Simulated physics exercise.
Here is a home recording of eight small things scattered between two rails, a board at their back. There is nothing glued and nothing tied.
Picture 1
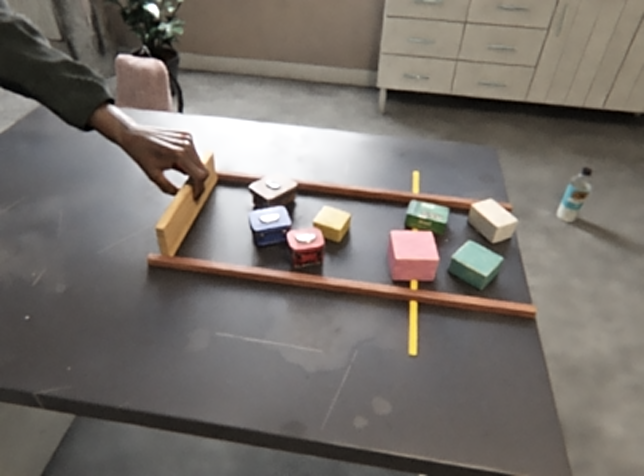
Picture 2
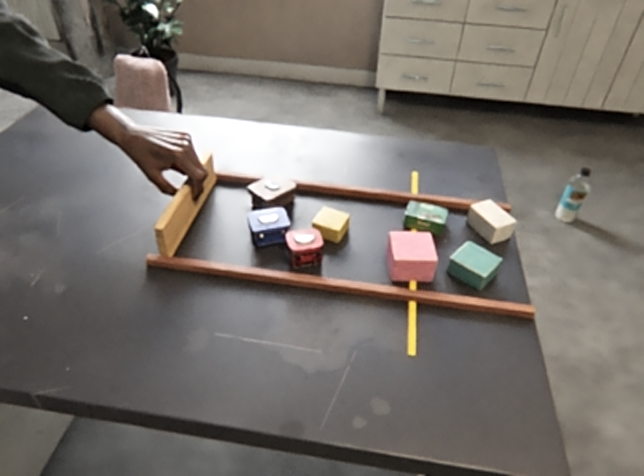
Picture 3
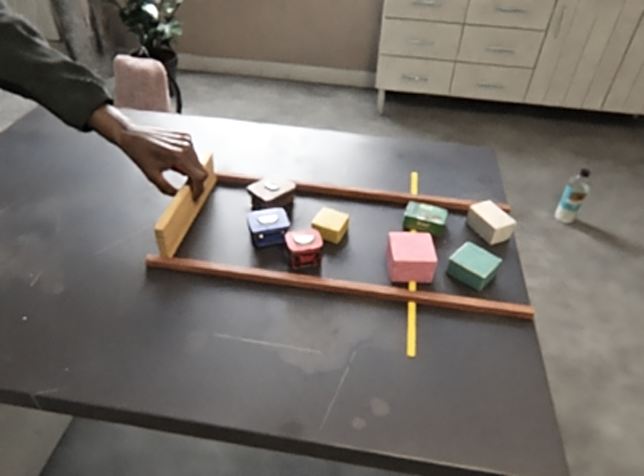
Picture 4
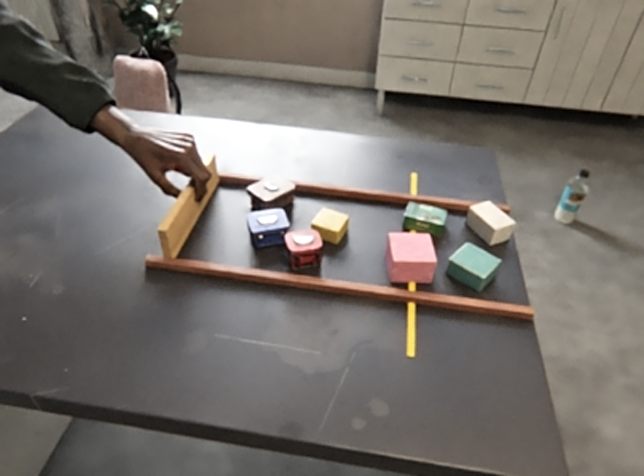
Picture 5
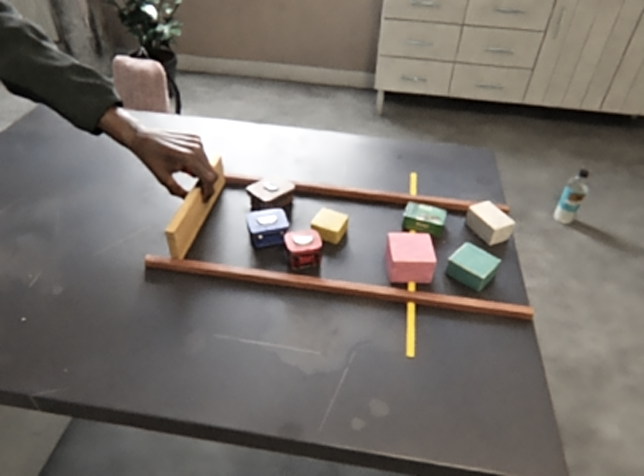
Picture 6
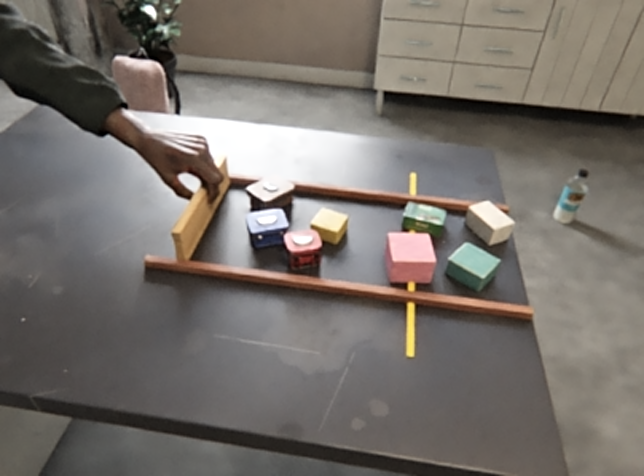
To begin with, a hand holds a wooden board upright between two rails on a dark table, left of eight scattered small blocks and boxes. The hand keeps the board still at first, then slides it slightly right toward the boxes, which stay where they are.
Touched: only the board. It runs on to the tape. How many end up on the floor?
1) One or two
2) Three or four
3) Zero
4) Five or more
Answer: 3.
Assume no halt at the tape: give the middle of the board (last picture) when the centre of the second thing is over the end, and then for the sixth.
At (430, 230) for the second, at (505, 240) for the sixth.
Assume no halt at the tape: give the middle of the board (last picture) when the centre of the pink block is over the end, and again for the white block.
Around (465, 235), then around (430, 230).
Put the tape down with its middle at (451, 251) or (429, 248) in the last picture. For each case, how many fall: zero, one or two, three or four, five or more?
Either one or two; 1 or 2.
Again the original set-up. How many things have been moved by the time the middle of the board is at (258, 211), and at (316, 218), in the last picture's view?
The first number is 2, the next one 4.
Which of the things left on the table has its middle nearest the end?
The turquoise block is the one.
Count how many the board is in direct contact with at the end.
The number is 4.
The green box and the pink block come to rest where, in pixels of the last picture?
The green box at (466, 220), the pink block at (474, 267).
Soon after, none off yet; white block at rest near (488, 223); turquoise block at rest near (472, 267); green box at rest near (424, 219).
Then, none off yet; white block at rest near (488, 223); turquoise block moved a little near (488, 267); green box moved a little near (436, 220).
At rest, the number that fall off is zero.
